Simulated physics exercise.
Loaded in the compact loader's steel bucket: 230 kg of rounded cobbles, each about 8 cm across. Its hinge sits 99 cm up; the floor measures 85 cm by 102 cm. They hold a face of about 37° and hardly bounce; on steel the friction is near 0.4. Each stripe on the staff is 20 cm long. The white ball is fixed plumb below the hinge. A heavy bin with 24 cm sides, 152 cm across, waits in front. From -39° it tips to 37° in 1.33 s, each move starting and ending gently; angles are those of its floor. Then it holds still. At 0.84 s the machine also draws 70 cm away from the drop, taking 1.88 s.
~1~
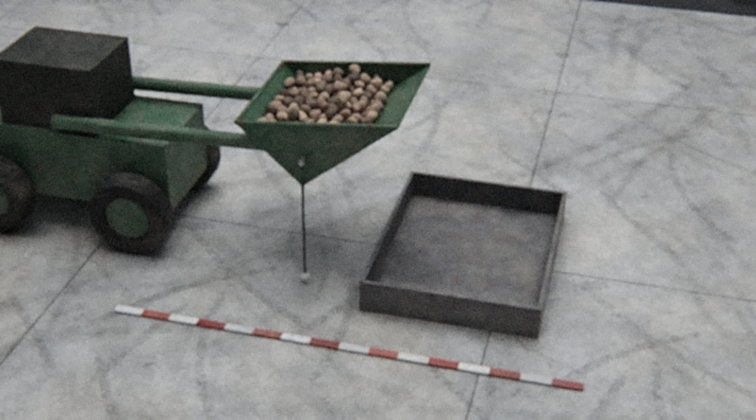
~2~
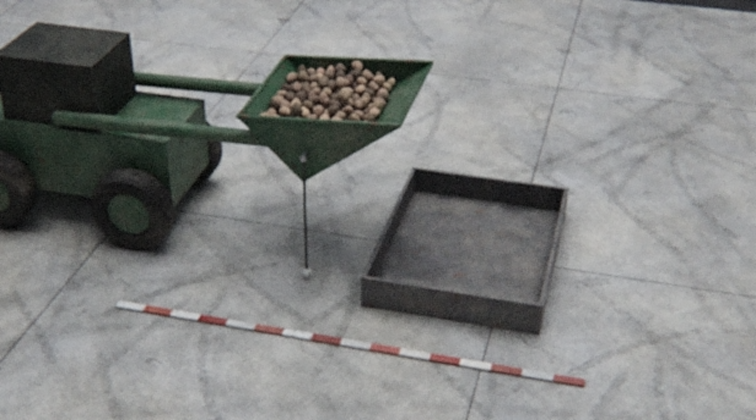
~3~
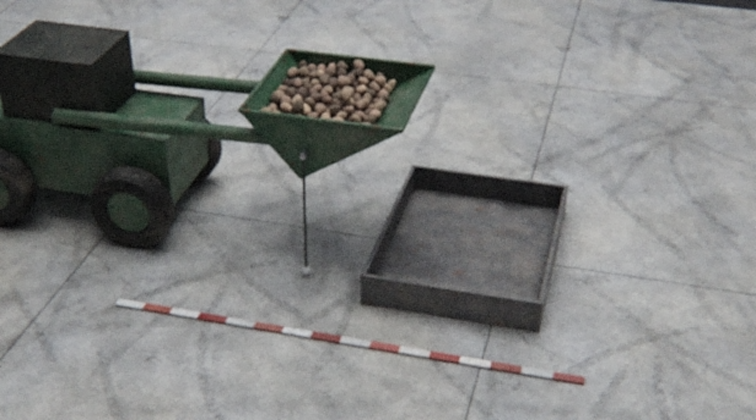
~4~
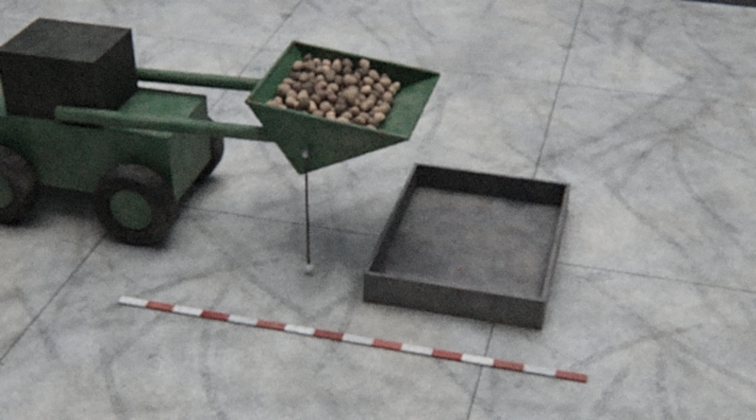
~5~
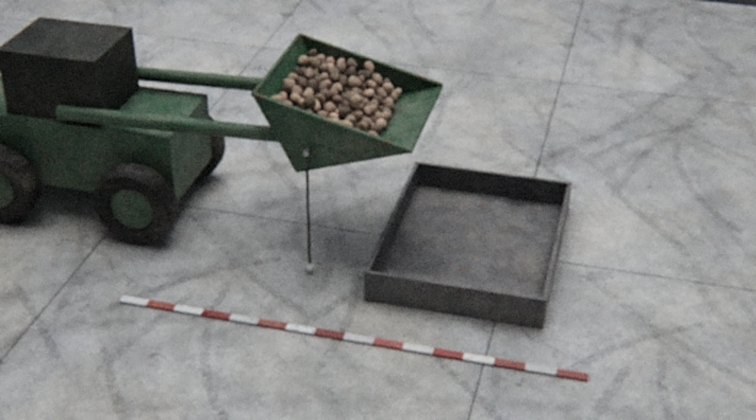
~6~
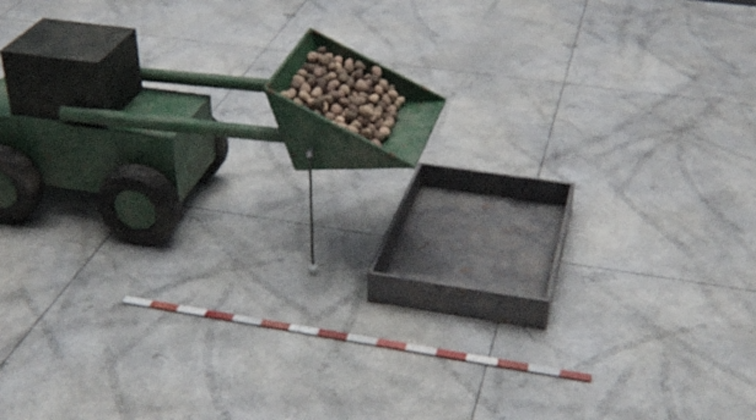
A green loader gradually tilts its raised bucket of round brown stones down toward the right.
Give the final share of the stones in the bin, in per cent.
Some 65 per cent of it.
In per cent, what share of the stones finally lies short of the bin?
About 35 per cent.
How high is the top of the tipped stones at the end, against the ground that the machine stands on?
About 20 cm above it.
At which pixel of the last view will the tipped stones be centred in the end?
Around (423, 230).
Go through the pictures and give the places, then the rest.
Lip at (398, 128), floor tilted -39°, highest stones at (353, 85), in the first frame.
Lip at (400, 126), floor tilted -37°, highest stones at (350, 80), in the second frame.
Lip at (403, 131), floor tilted -33°, highest stones at (327, 76), in the third frame.
Lip at (409, 139), floor tilted -27°, highest stones at (314, 72), in the fourth frame.
Lip at (412, 152), floor tilted -19°, highest stones at (307, 69), in the fifth frame.
The bucket is at -10°, its lip at (415, 167); the top of the load is at (313, 67), in the sixth frame.
A little later the floor is at 25°; 100 % in the bucket; the foremost stones are at (403, 142).
Then the floor is at 37°; 48 % in the bucket, 16 % short of the bin, 36 % in the bin; the foremost stones are at (450, 229).
Later still the floor is at 37°; 0 % in the bucket, 36 % short of the bin, 64 % in the bin; the foremost stones are at (554, 240).
In the end the floor is at 37°; 0 % in the bucket, 36 % short of the bin, 64 % in the bin; the foremost stones are at (554, 240).
